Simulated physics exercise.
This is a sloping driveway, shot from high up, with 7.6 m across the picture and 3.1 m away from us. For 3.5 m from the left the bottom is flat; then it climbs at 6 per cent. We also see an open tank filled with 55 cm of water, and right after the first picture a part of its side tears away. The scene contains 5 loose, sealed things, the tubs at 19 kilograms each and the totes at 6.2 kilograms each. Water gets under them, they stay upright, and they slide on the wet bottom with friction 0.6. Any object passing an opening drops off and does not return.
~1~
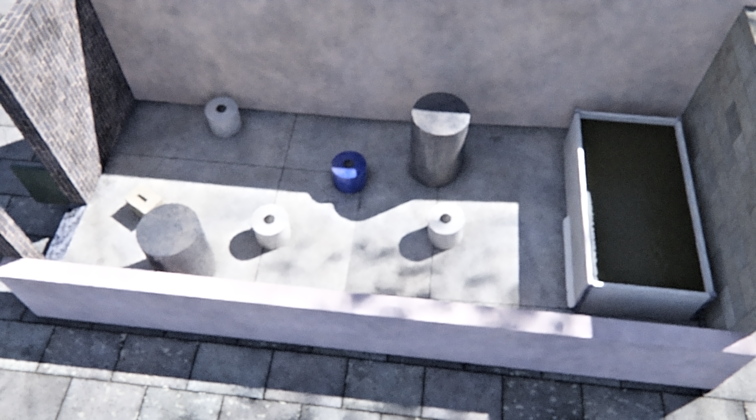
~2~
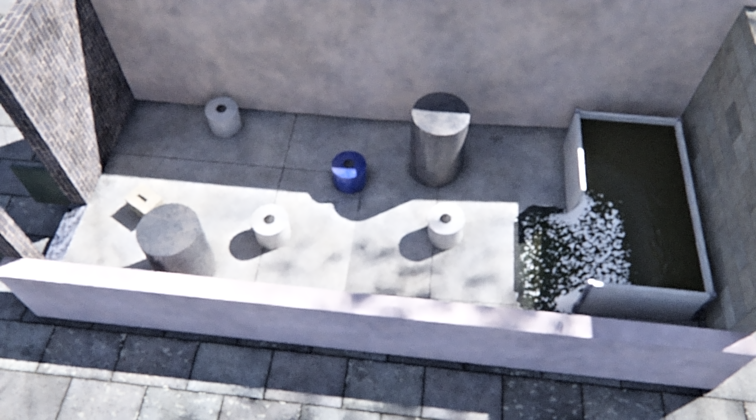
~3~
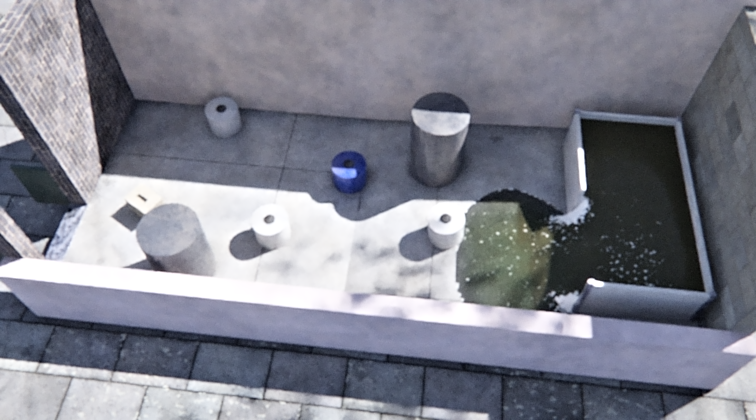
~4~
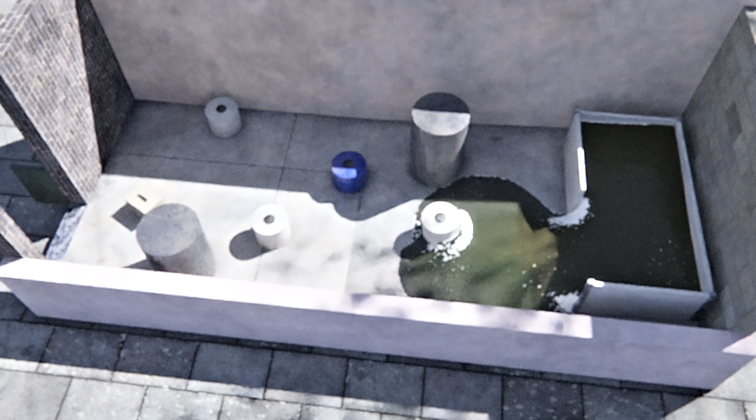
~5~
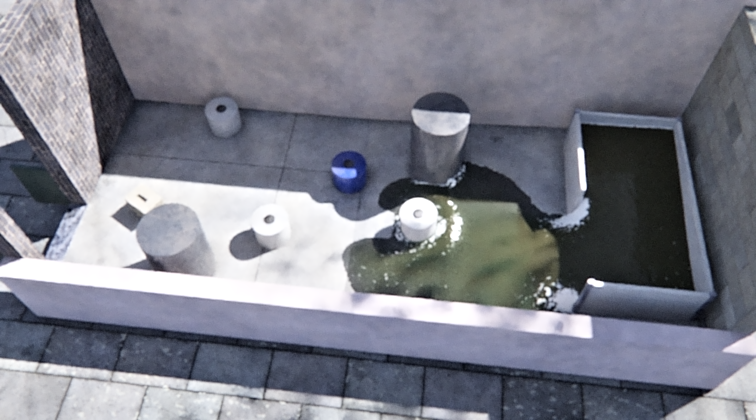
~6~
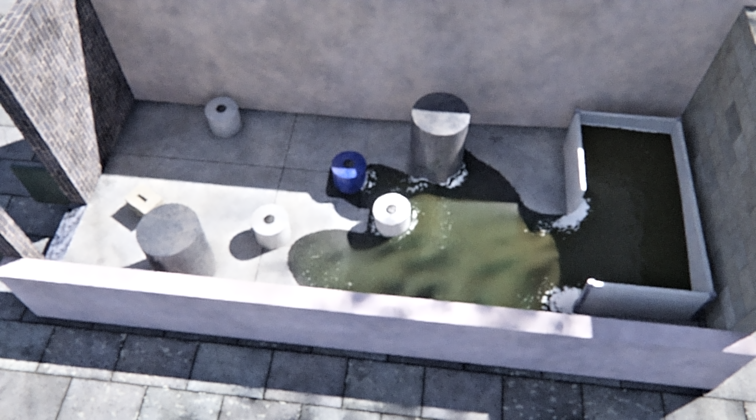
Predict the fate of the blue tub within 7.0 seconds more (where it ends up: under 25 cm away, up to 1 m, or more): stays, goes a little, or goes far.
Goes a little.
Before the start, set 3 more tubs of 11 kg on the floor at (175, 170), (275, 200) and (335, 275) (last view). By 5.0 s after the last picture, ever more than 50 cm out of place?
The first is higher, the second higher, the third higher.
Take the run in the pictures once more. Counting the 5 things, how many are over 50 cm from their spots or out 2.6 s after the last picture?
My count gives 4.
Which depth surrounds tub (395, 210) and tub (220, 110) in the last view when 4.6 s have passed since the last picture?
17 and 17 cm.
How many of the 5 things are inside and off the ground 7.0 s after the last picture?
The count is 1.
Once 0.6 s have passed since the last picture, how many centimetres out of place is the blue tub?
20 cm, give or take.
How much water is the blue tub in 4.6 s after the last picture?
Around 7 cm.
Then, 0.6 s after the last picture the blue tub is near (337, 159), 0.2 m from its start, aground; 0 of 5 are out; 0 afloat.
Then, 2.6 s after the last picture the blue tub is near (308, 139), 0.7 m from its start, aground; 0 of 5 are out; 2 afloat.
Then, 4.6 s after the last picture the blue tub is near (308, 139), 0.7 m from its start, aground; 1 of 5 are out; 3 afloat.
Then, 7.0 s after the last picture the blue tub is near (309, 139), 0.7 m from its start, aground; 1 of 5 are out; 1 afloat.
